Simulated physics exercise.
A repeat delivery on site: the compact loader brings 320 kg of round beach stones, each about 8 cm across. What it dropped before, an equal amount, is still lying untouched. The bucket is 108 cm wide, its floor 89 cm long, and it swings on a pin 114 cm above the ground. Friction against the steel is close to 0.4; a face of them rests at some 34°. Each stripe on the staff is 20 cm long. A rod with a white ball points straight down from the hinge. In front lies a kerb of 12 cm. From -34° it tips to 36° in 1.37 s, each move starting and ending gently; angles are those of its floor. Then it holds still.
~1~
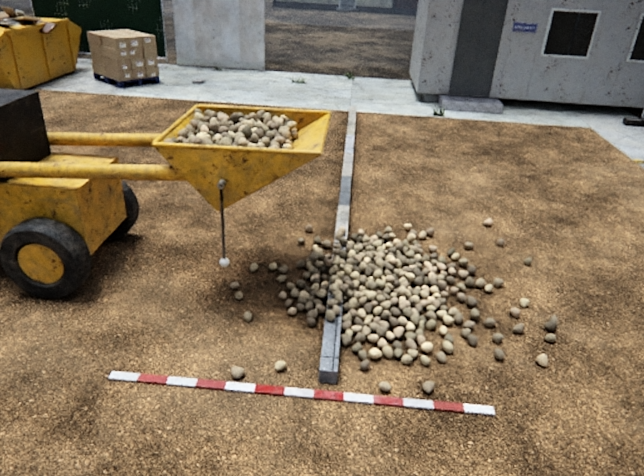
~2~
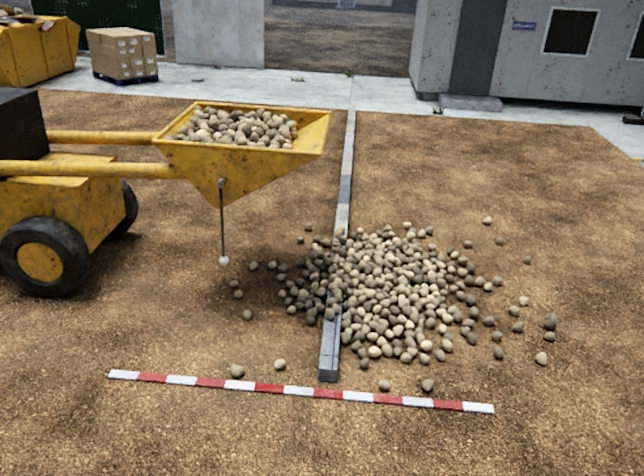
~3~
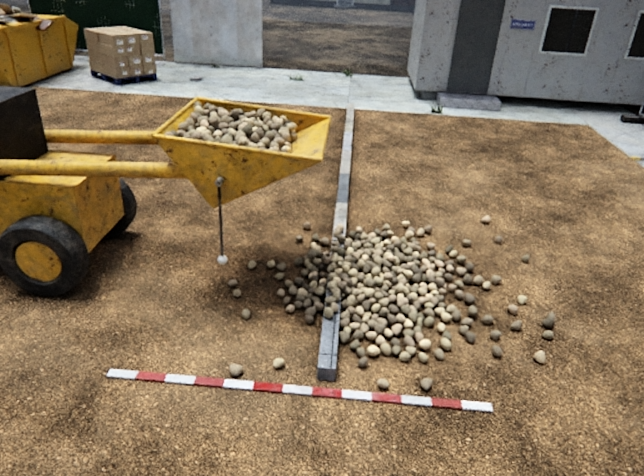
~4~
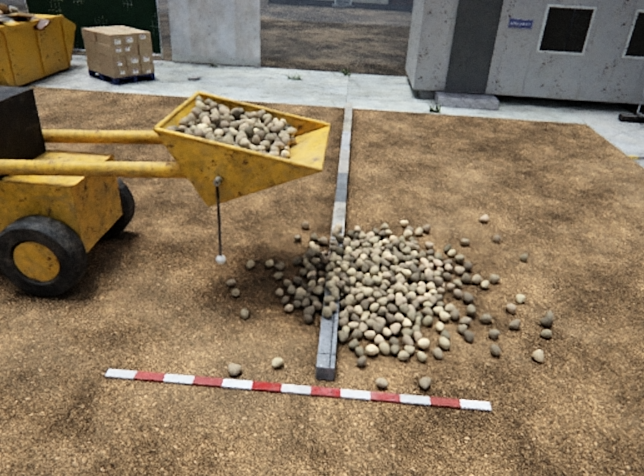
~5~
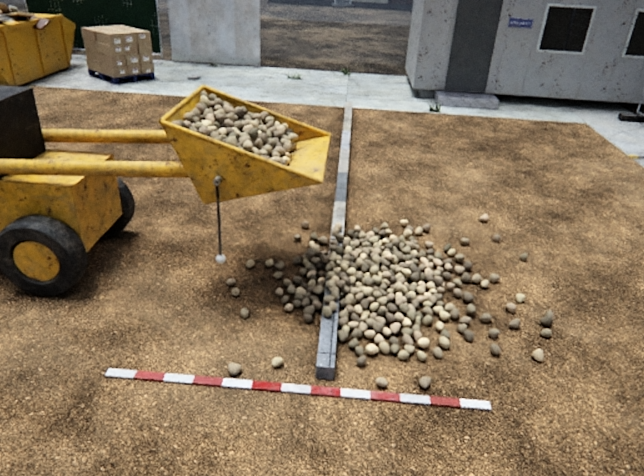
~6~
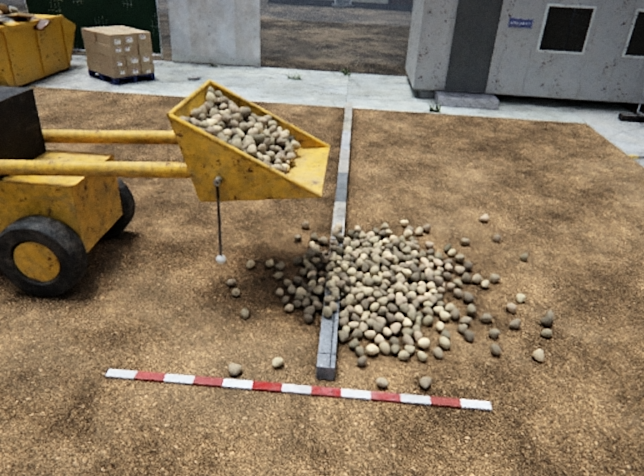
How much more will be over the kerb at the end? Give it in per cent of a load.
Roughly 50 per cent of a load more.
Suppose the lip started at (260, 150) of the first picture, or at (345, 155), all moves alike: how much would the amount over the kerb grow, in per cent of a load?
Near 5 per cent from the first place, 80 from the second.
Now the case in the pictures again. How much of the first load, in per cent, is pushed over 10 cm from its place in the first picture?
Roughly 10 per cent of them.
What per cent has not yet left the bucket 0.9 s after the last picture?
It holds some 50 per cent.
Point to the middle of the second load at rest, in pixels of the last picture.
Their middle is at about (340, 268).
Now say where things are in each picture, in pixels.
Lip at (321, 154), floor tilted -34°, highest stones at (231, 119). The earlier load is highest near (356, 273), 19 cm above ground level, 18 % on this side of the kerb, 82 % over the kerb, in the first frame.
The bucket is at -33°, its lip at (321, 155); the top of the load is at (223, 118), in the second frame.
Lip at (322, 160), floor tilted -29°, highest stones at (212, 117), in the third frame.
The bucket is at -23°, its lip at (322, 170); the top of the load is at (205, 110), in the fourth frame.
The bucket is at -15°, its lip at (322, 182); the top of the load is at (208, 104), in the fifth frame.
Lip at (321, 196), floor tilted -7°, highest stones at (214, 102), in the sixth frame.
Then, 0.4 s after the last picture the floor is at 25°; in per cent of one load, 100 in the bucket, 18 on this side of the kerb, 82 over the kerb; the foremost stones are at (523, 286).
Then, 0.9 s after the last picture the floor is at 36°; in per cent of one load, 51 in the bucket, 63 on this side of the kerb, 86 over the kerb; the foremost stones are at (523, 286).
Then, 1.2 s after the last picture the floor is at 36°; in per cent of one load, 9 in the bucket, 76 on this side of the kerb, 115 over the kerb; the foremost stones are at (523, 286).
Then, 3.9 s after the last picture the floor is at 36°; in per cent of one load, 0 in the bucket, 68 on this side of the kerb, 132 over the kerb; the foremost stones are at (523, 286). Net gain over the kerb, 50.
